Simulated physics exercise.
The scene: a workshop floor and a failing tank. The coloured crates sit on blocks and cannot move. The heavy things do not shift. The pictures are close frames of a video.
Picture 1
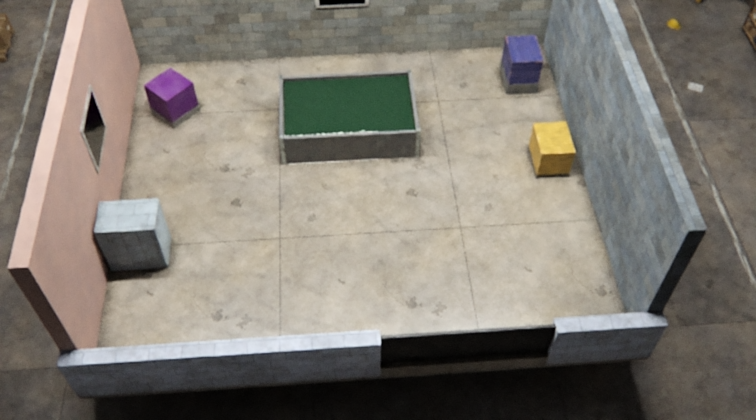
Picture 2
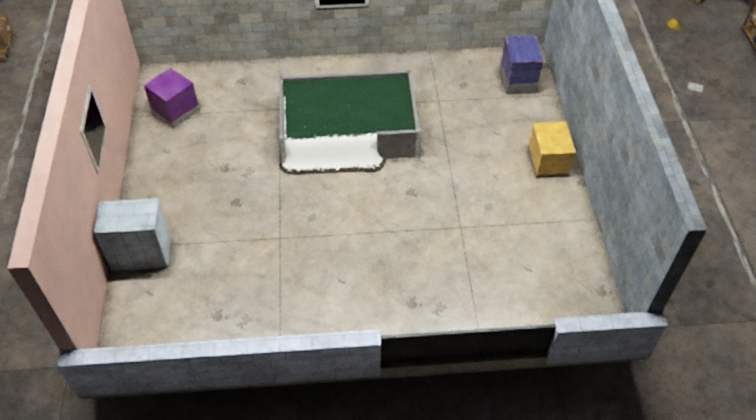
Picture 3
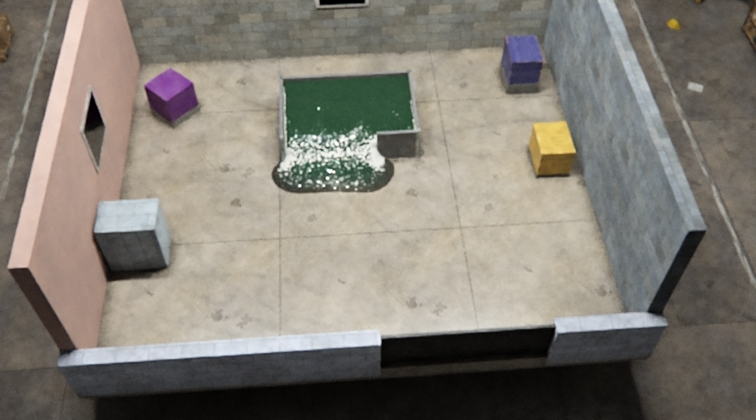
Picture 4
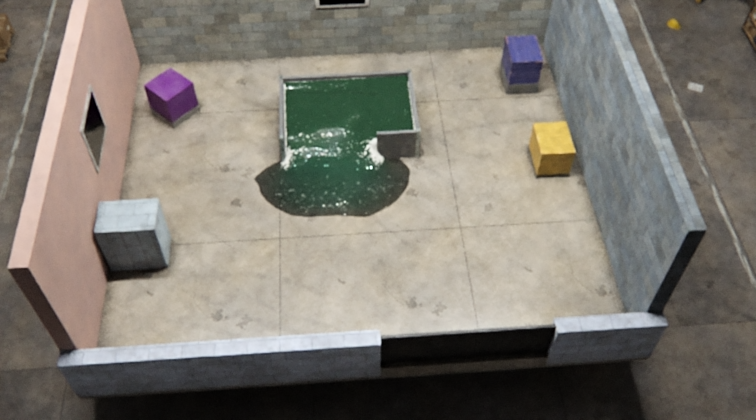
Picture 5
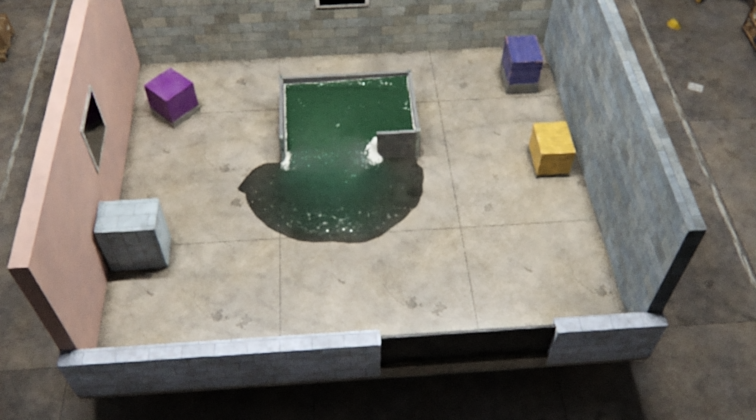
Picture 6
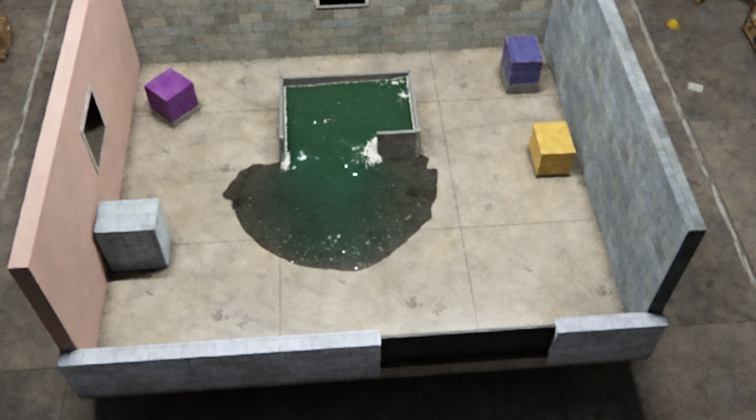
Green water pours from the front of an open tank and spreads across the floor.
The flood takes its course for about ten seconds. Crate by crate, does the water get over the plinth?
One by one: The blue crate stays dry; the purple crate stays dry; the yellow crate gets wet.
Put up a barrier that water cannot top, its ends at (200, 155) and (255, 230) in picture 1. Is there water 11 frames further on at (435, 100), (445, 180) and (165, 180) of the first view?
In that order: Clear, free of water, clear.
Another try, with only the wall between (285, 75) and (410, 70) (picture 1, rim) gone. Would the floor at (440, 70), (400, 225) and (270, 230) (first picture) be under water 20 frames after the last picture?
In that order: Flooded, no water, dry.
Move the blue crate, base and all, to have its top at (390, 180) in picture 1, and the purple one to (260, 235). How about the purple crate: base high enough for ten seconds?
Then: The purple crate is topped.
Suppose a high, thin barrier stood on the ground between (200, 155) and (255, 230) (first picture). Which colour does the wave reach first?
The purple-painted one.
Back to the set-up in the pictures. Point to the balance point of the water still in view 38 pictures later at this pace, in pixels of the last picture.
Near (331, 260).
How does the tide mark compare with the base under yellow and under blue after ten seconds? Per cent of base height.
About 170 and 10 per cent.
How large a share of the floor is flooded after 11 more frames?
Some 35 per cent.
A moment on, water covers 25 % of the floor; the blue crate not reached, the purple crate not reached, the yellow crate not reached.
Next, water covers 35 % of the floor; the blue crate not reached, the purple crate not reached, the yellow crate not reached.
Then, water covers 40 % of the floor; the blue crate not reached, the purple crate not reached, the yellow crate not reached.
Later, water covers 55 % of the floor; the blue crate not reached, the purple crate water round its plinth, the yellow crate water round its plinth.
In the end, water covers 85 % of the floor; the blue crate stayed above the water, the purple crate stayed above the water, the yellow crate was topped.
